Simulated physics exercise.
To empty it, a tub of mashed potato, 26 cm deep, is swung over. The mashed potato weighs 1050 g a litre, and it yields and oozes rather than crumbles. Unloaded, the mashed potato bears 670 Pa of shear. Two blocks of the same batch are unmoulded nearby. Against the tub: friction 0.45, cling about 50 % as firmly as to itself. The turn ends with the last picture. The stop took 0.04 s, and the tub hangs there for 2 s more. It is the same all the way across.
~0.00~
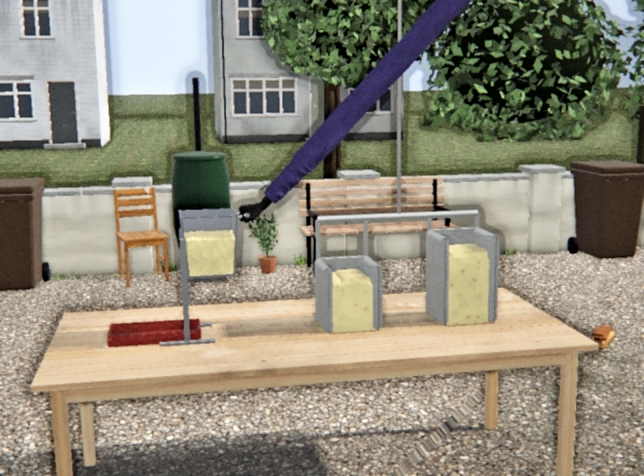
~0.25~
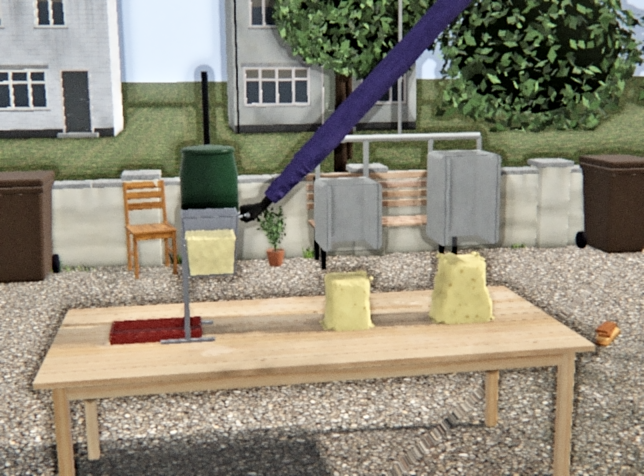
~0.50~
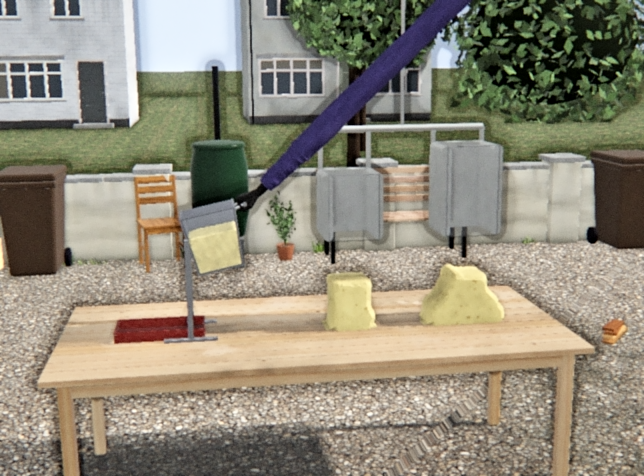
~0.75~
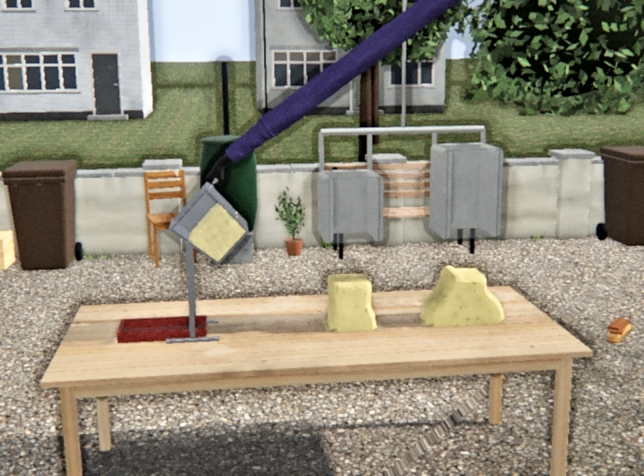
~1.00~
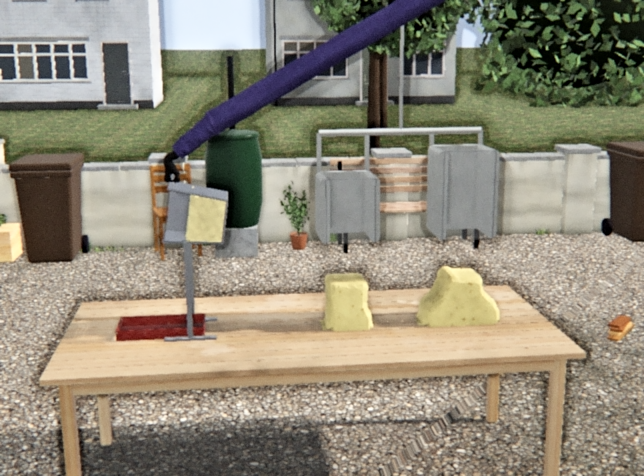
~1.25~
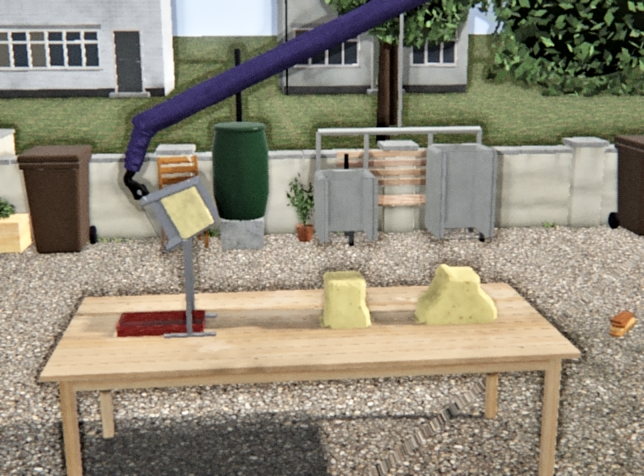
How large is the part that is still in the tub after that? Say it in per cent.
About 0 %.
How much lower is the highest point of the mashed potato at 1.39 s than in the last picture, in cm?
About 5 cm.
After 1.39 s, the tub is at 115 degrees and holds 100 %.
After 1.56 s, the tub is at 115 degrees and holds 40 %.
After 1.73 s, the tub is at 115 degrees and holds 0 %.
After 1.90 s, the tub is at 115 degrees and holds 0 %.
After 3.25 s, the tub is at 115 degrees and holds 0 %.
